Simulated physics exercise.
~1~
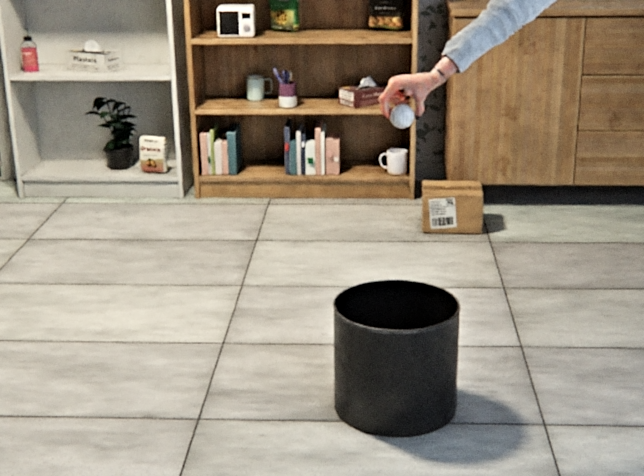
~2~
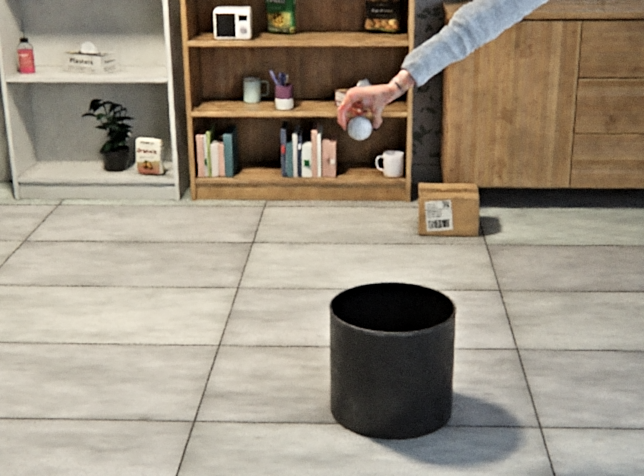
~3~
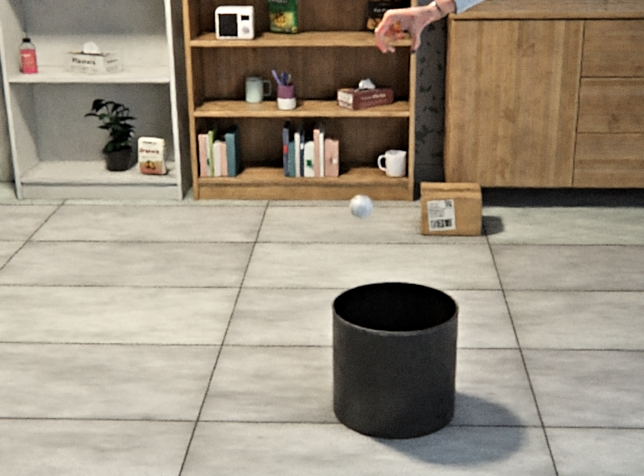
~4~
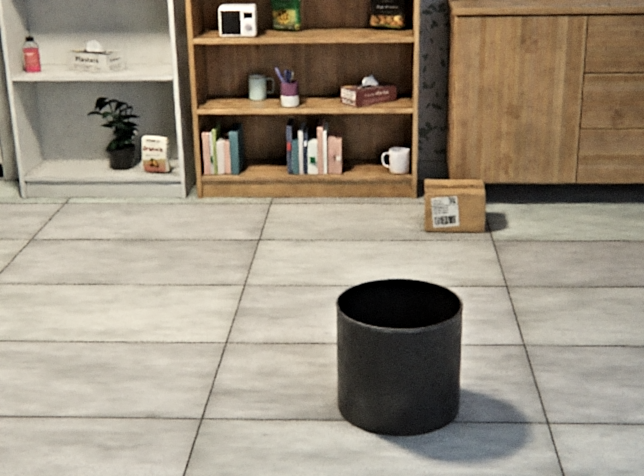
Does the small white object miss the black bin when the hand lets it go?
No, it does not miss. It falls from the hand and lands inside the black bin, with nothing left on the floor around it.
